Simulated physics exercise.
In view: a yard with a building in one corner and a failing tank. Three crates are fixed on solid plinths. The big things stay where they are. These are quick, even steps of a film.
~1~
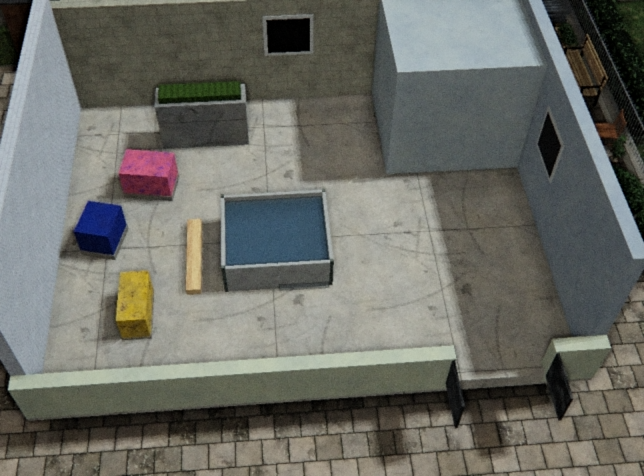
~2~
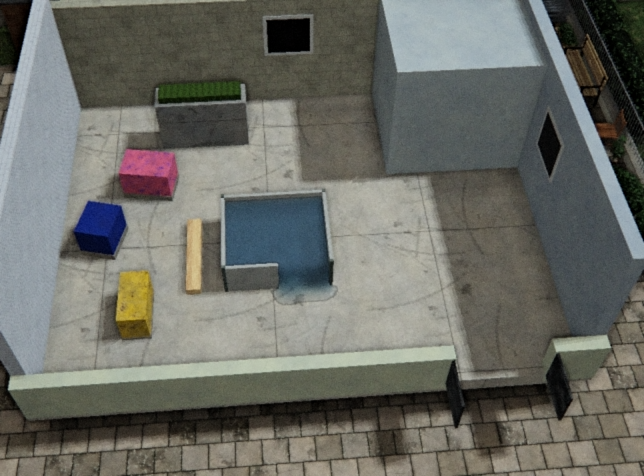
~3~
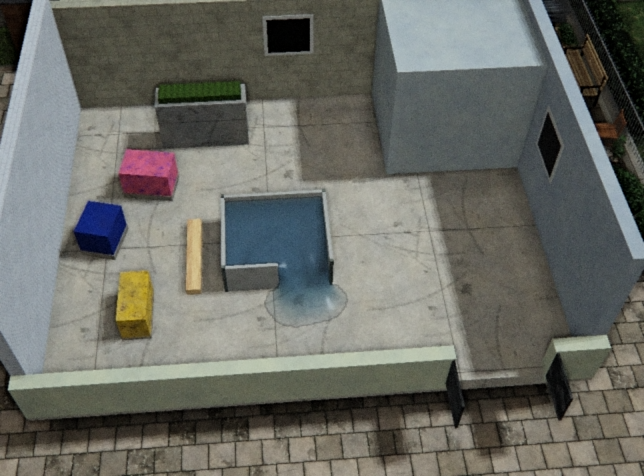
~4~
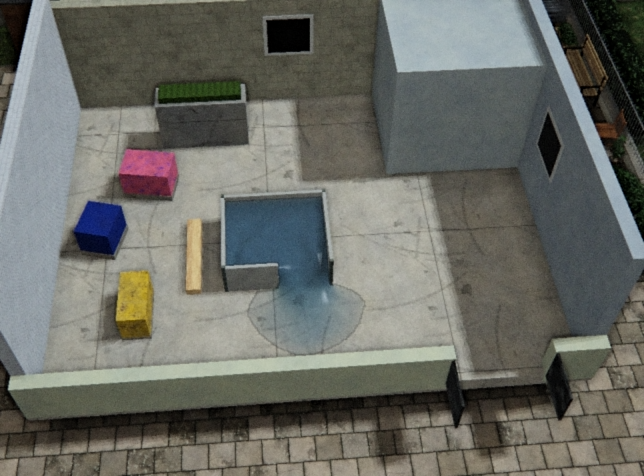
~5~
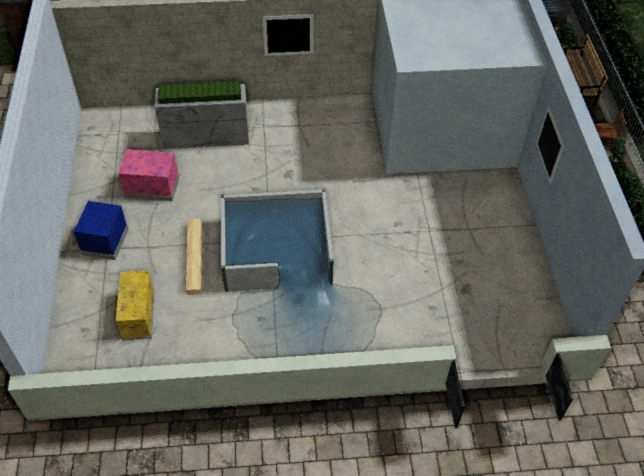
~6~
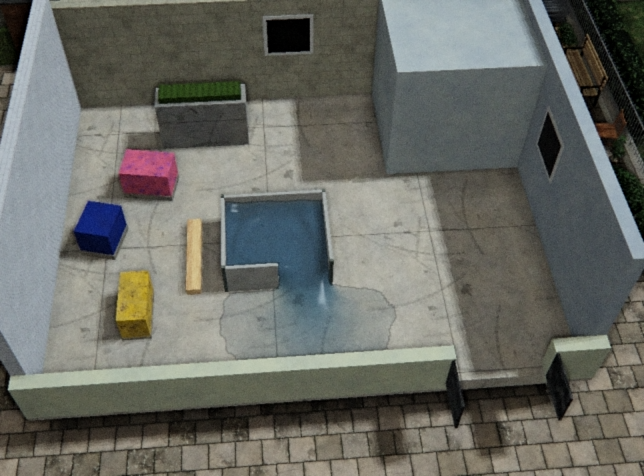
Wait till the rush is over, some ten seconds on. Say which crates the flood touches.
One by one: The blue crate keeps dry; the yellow crate is soaked; the pink crate keeps dry.
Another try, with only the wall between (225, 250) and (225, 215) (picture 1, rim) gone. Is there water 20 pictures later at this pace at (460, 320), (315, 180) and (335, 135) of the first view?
One after the other: Not flooded, dry, not flooded.
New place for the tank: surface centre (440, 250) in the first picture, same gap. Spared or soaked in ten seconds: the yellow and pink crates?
My reading: Yellow crate remains dry; pink crate keeps dry.
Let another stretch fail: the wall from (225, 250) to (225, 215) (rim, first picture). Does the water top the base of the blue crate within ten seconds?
My reading: Blue crate is wetted.
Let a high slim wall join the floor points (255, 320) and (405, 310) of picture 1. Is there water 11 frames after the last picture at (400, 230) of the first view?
At that place: Flooded.
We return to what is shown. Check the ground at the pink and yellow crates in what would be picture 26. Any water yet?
In short: Pink still dry; yellow water there.
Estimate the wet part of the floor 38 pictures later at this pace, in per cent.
I make it 50 per cent.
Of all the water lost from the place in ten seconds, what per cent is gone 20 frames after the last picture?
I make it 30 per cent.
A moment on, water covers 10 % of the floor; the blue crate not reached, the yellow crate not reached, the pink crate not reached.
Next, water covers 20 % of the floor; the blue crate not reached, the yellow crate water round its plinth, the pink crate not reached.
Then, water covers 35 % of the floor; the blue crate not reached, the yellow crate water round its plinth, the pink crate not reached.
Later, water covers 50 % of the floor; the blue crate water round its plinth, the yellow crate water round its plinth, the pink crate water round its plinth.
In the end, water covers 75 % of the floor; the blue crate stayed above the water, the yellow crate was topped, the pink crate stayed above the water.
